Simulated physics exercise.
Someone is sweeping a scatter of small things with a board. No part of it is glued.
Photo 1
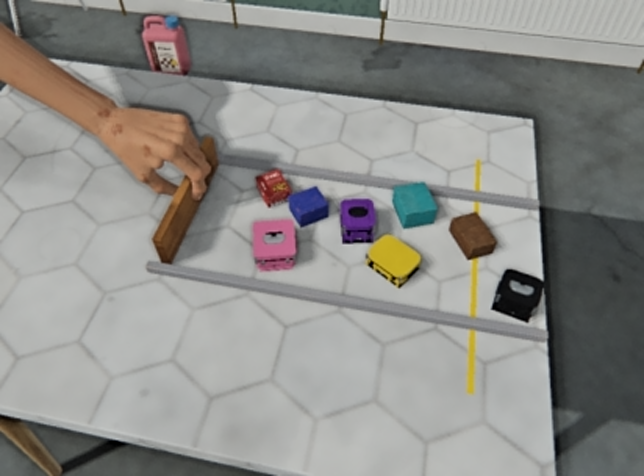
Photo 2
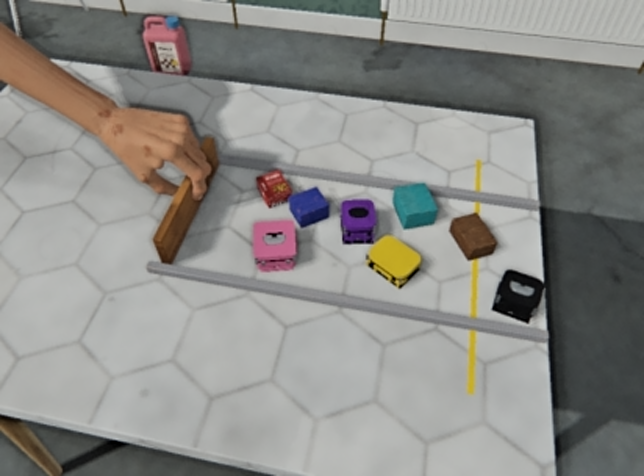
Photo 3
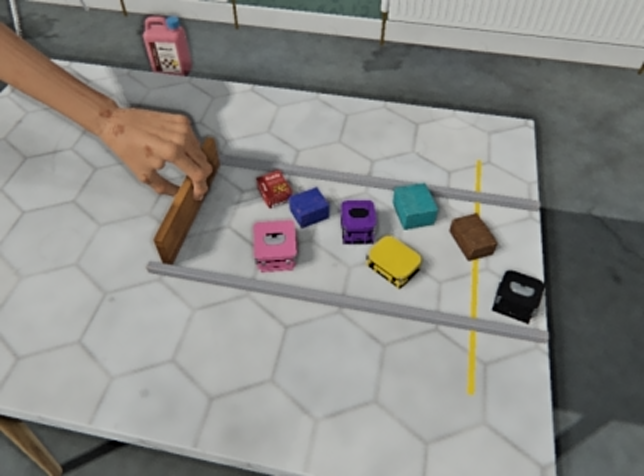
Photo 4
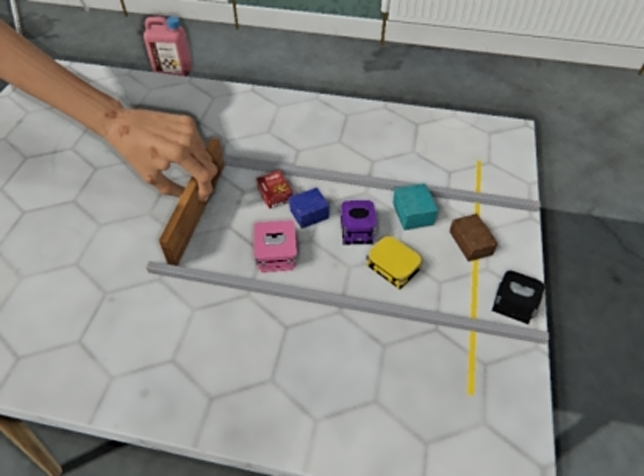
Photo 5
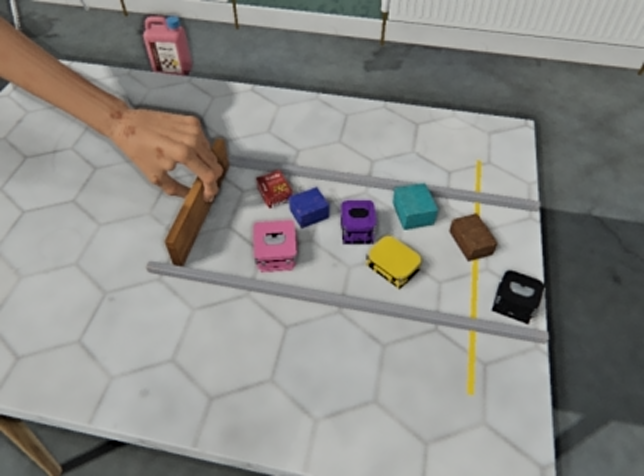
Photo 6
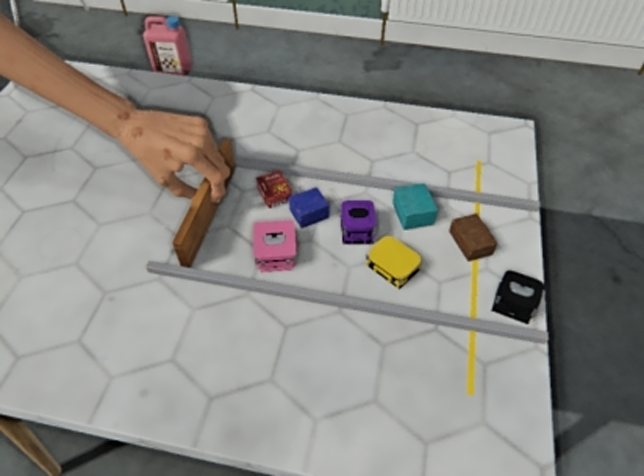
On a white hexagon-tiled tabletop, a hand holds a wooden board upright between two grey rails, left of eight small coloured blocks and cases, the black one beyond a yellow line. At first the board barely moves, then the hand slides it slightly rightward, while the scattered objects stay still.
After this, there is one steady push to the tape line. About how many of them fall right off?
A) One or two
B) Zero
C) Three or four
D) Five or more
One or two (A).
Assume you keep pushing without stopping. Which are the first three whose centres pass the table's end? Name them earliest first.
Black case, brown block, yellow case.
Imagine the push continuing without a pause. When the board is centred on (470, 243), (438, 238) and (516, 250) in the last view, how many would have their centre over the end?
First 2, then 0, finally 5.
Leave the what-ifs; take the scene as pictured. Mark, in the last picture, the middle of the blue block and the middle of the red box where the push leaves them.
Final positions - blue block around (494, 246), red box around (492, 220).
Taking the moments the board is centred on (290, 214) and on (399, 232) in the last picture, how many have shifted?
The counts are 3 and 7.
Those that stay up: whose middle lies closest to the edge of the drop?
The yellow case finishes closest.
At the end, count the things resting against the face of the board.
It adds up to 3.
Soon after, none off yet; black case at rest near (517, 297); brown block at rest near (472, 237); turquoise block at rest near (415, 206).
After that, none off yet; black case at rest near (517, 297); brown block at rest near (472, 237); turquoise block displaced a little near (429, 205).
And then, none off yet; black case displaced a little near (531, 296); brown block displaced about its own width near (517, 250); turquoise block displaced well along near (488, 210).
In the end, the number that fall off is one or two; gone, brown block and black case.
